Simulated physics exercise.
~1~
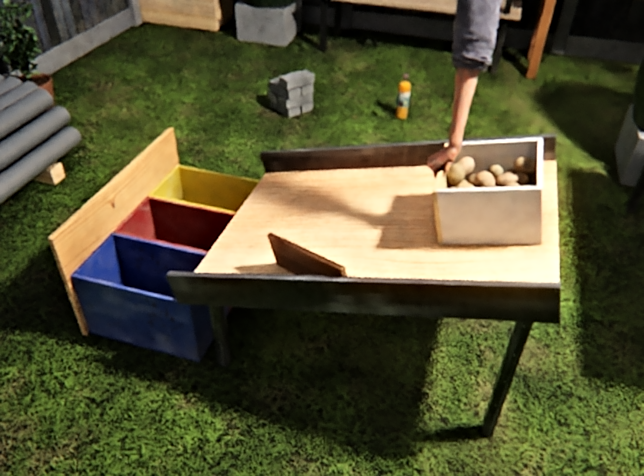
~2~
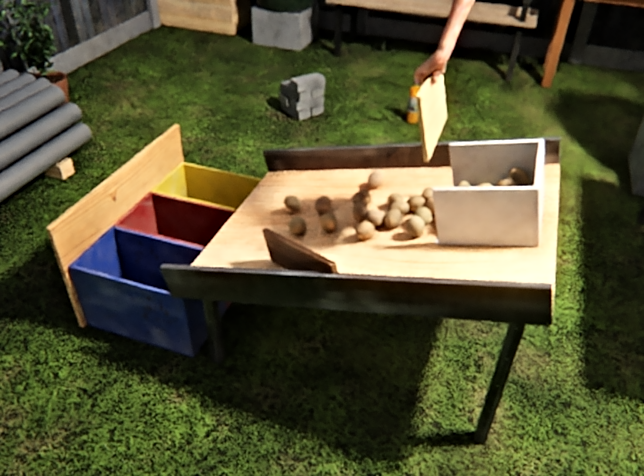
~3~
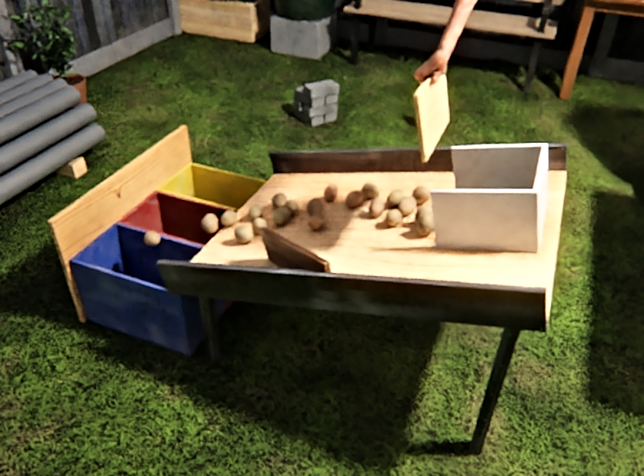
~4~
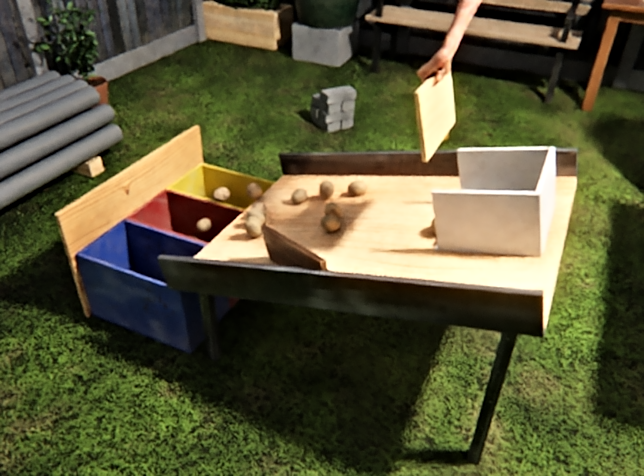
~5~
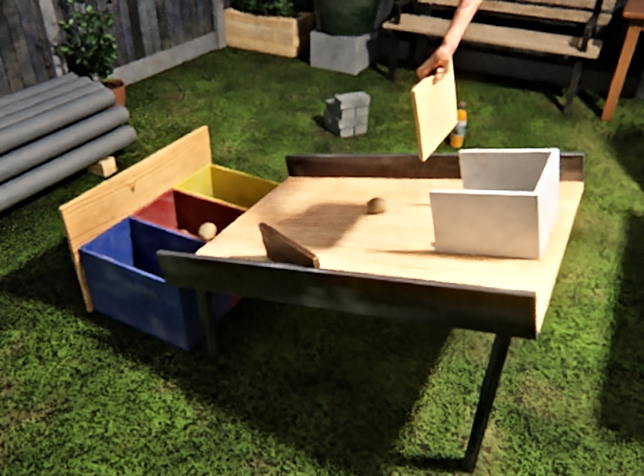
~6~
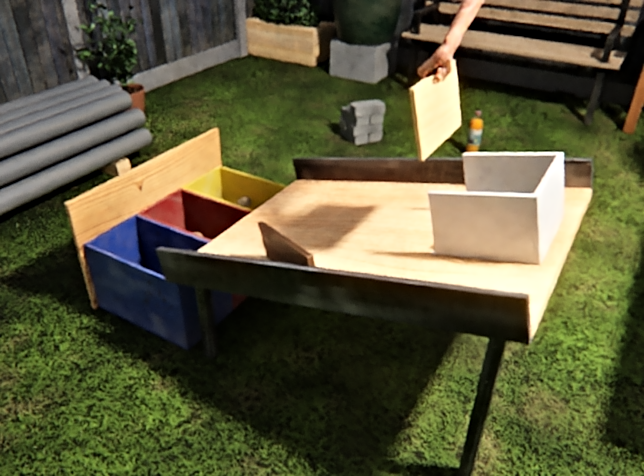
Potatoes rolling from a white pen down a sloping table as a hand lifts the gate, dropping into blue, red and yellow bins.
